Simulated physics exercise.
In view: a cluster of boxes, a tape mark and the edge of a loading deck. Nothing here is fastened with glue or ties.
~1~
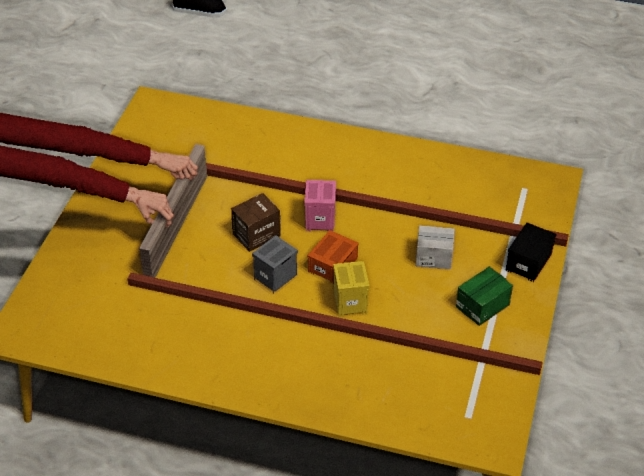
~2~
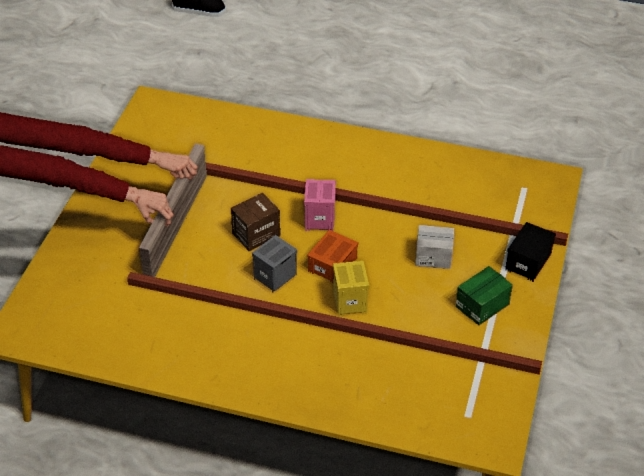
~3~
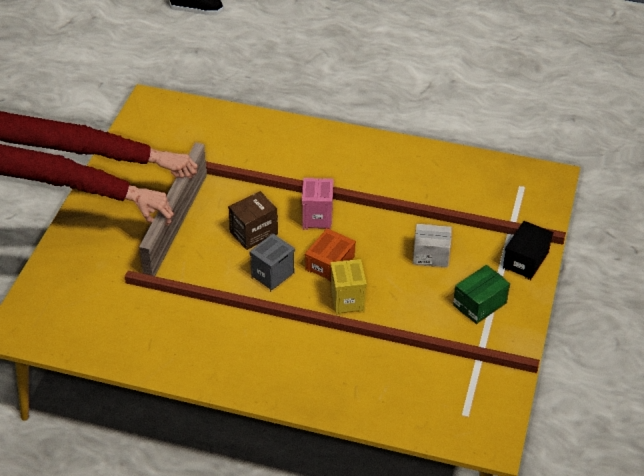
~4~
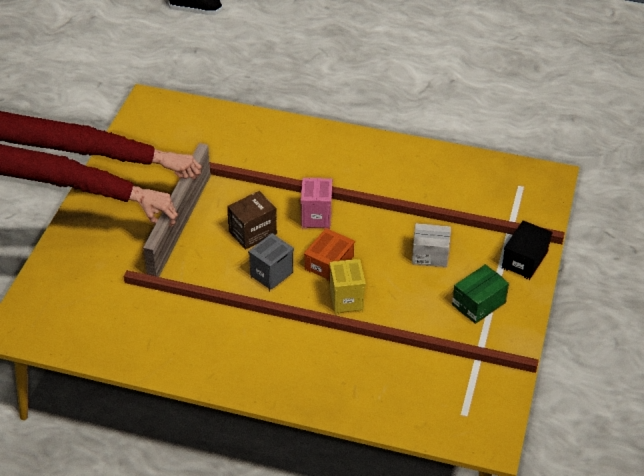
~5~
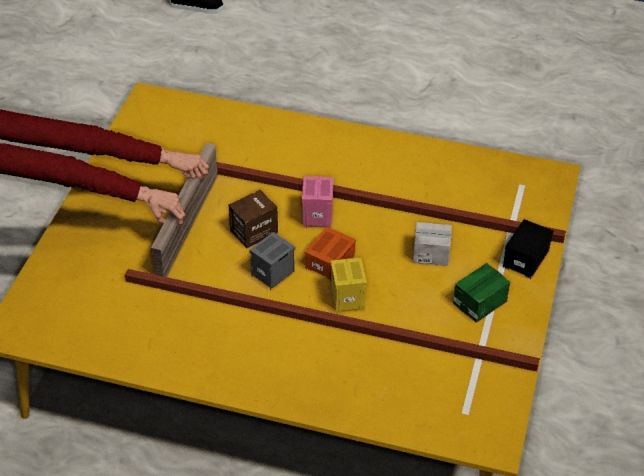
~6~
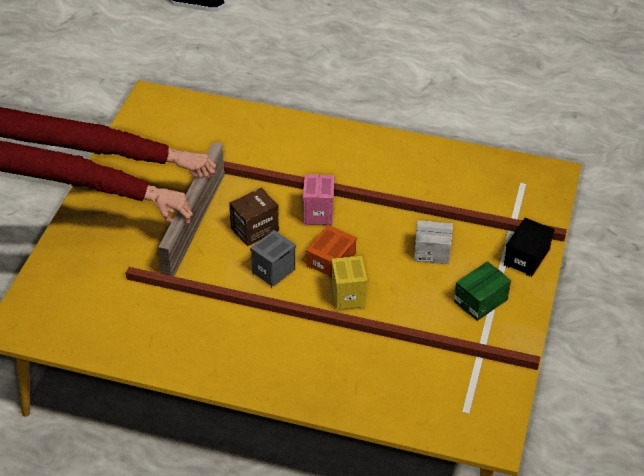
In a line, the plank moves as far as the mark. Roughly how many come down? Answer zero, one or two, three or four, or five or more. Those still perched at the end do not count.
One or two.
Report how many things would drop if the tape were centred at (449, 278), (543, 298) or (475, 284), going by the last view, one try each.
Counts per try: 0; 8; 1.
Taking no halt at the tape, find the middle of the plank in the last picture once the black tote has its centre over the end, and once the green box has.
Near (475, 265), then near (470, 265).
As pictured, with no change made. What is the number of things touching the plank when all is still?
Result: 4 in all.
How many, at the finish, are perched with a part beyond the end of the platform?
That adds up to 2.
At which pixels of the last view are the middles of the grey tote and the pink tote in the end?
The first near (509, 297), the second near (522, 243).
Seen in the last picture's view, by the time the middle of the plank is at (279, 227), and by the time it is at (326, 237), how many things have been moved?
At that stage 2; at the next, 5.
Soon after, none off yet; black tote at rest near (529, 247); green box at rest near (482, 291); white parcel at rest near (433, 242).
Then, none off yet; black tote at rest near (529, 247); green box at rest near (482, 291); white parcel moved about its own width near (467, 242).
By the end, the number that fall off is one or two; fallen, green box and black tote.
